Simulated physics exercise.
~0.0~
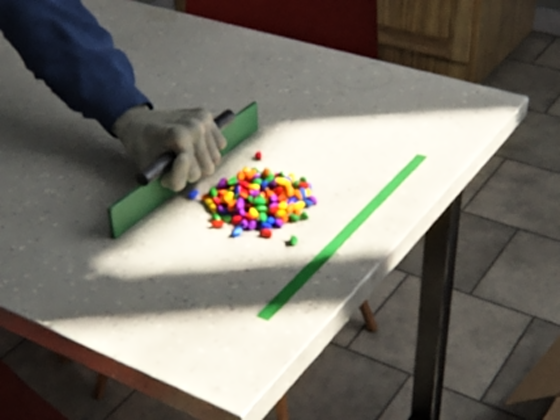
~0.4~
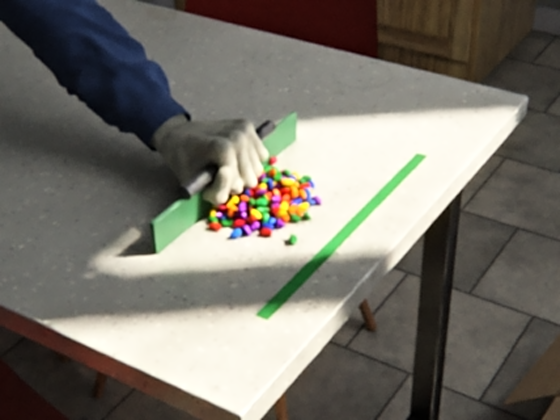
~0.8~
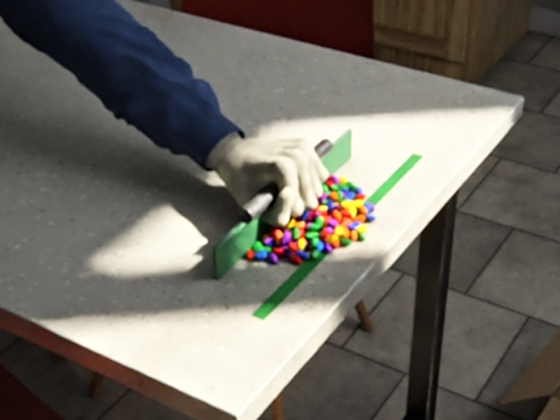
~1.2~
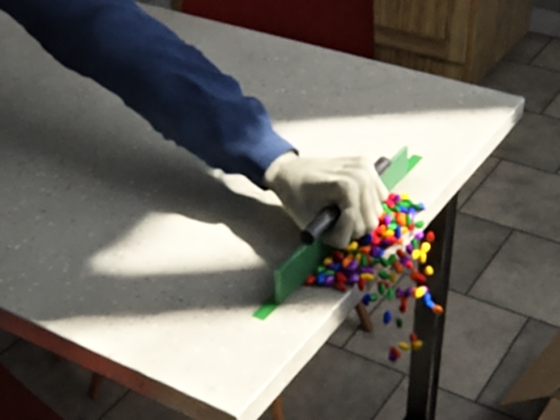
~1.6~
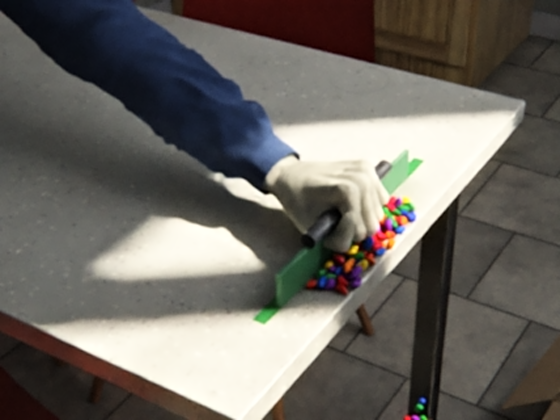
We see a gloved hand push a green scraper rightward across a pale table, driving a heap of small colourful pieces past a green tape line; the scraper stops at the tape as some pieces spill off the edge, while others remain on the tabletop.
